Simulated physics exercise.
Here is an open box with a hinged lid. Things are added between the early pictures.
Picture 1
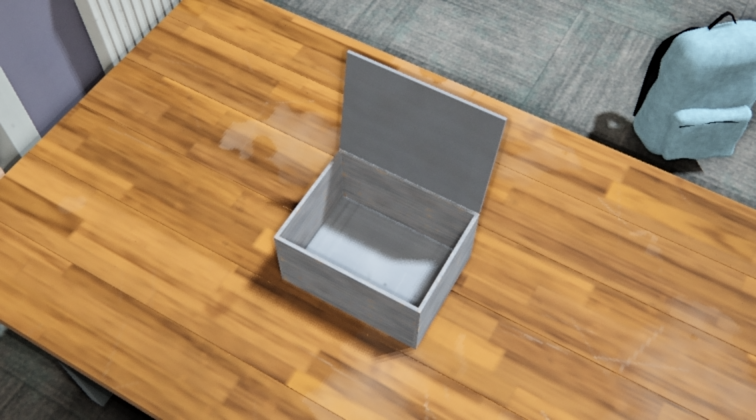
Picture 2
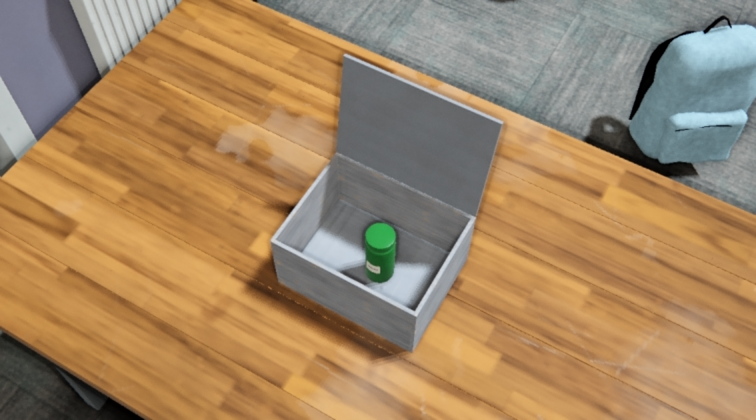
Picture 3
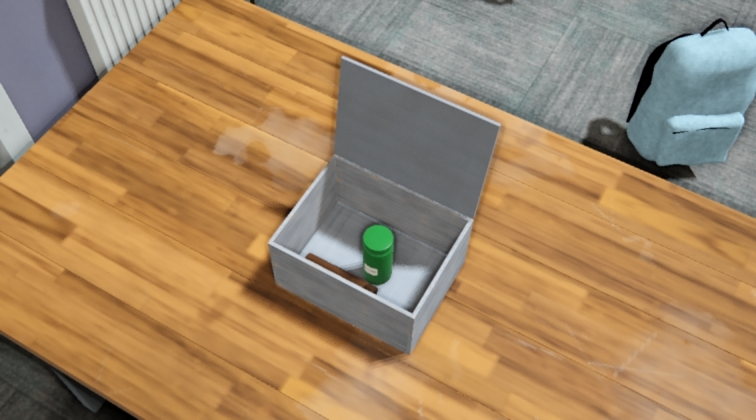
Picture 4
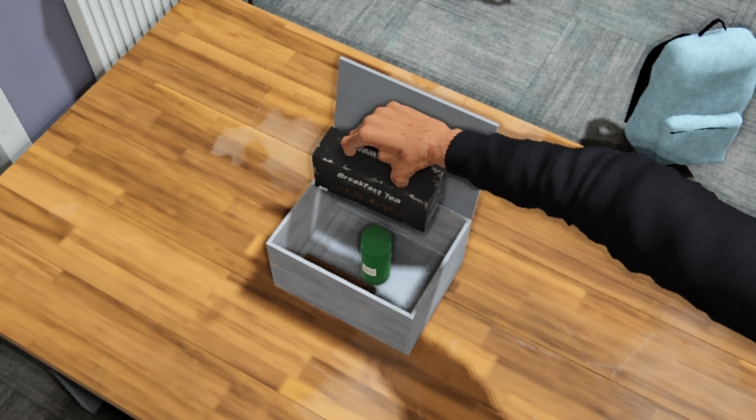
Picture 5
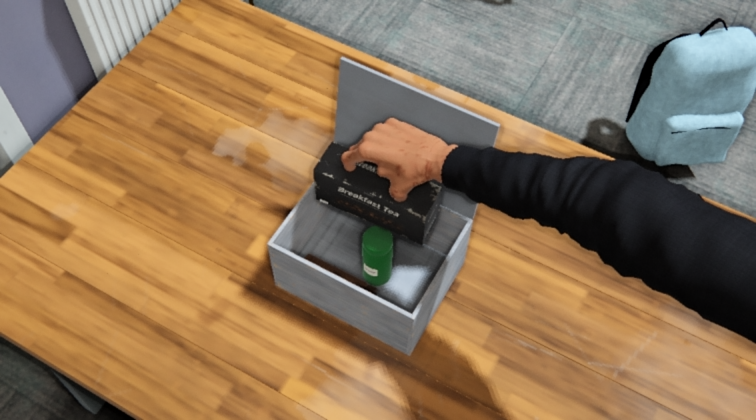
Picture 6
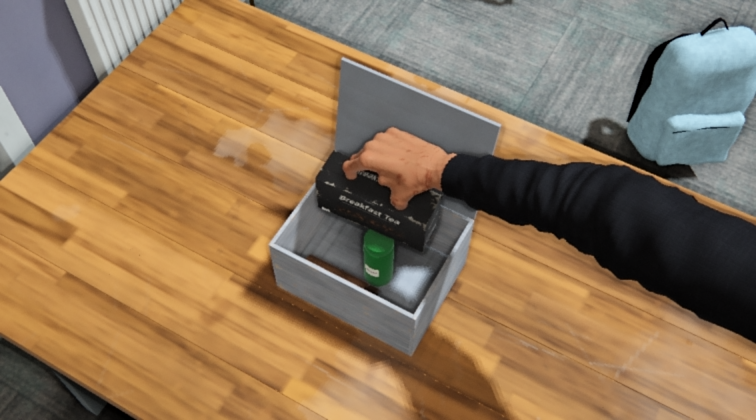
We see an open gray box on a wooden table, where a green container and then a flat brown item appear inside, before a hand in a black sleeve lowers a black Breakfast Tea carton slightly into the back.
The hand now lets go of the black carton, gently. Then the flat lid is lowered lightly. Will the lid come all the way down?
Here the lid sits on the rim.
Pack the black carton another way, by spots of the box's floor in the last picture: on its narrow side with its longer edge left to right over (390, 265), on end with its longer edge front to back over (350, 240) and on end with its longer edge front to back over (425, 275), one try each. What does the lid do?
First try: It sits on the rim; second try: It stays ajar; third try: It is held up.
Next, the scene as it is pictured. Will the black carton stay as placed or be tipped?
The black carton ends up tilted.
Then, 1.20 s later than the last frame, lid starting down; black carton tilted by 36° near (374, 201).
Then, 1.70 s later than the last frame, lid 69° above the rim; black carton on its side near (386, 244); green shaker moved a little; brown shaker moved a little.
Then, 1.90 s later than the last frame, lid 53° above the rim; black carton on its side near (389, 243); green shaker moved a little; brown shaker moved a little.
Then, 2.30 s later than the last frame, lid 12° above the rim; black carton on its side near (389, 243); green shaker moved a little; brown shaker moved a little.
When it is over, lid shut; lying over in the box, black carton; the other 2 as before. End places, in pixels of the last picture, black carton near (389, 243).
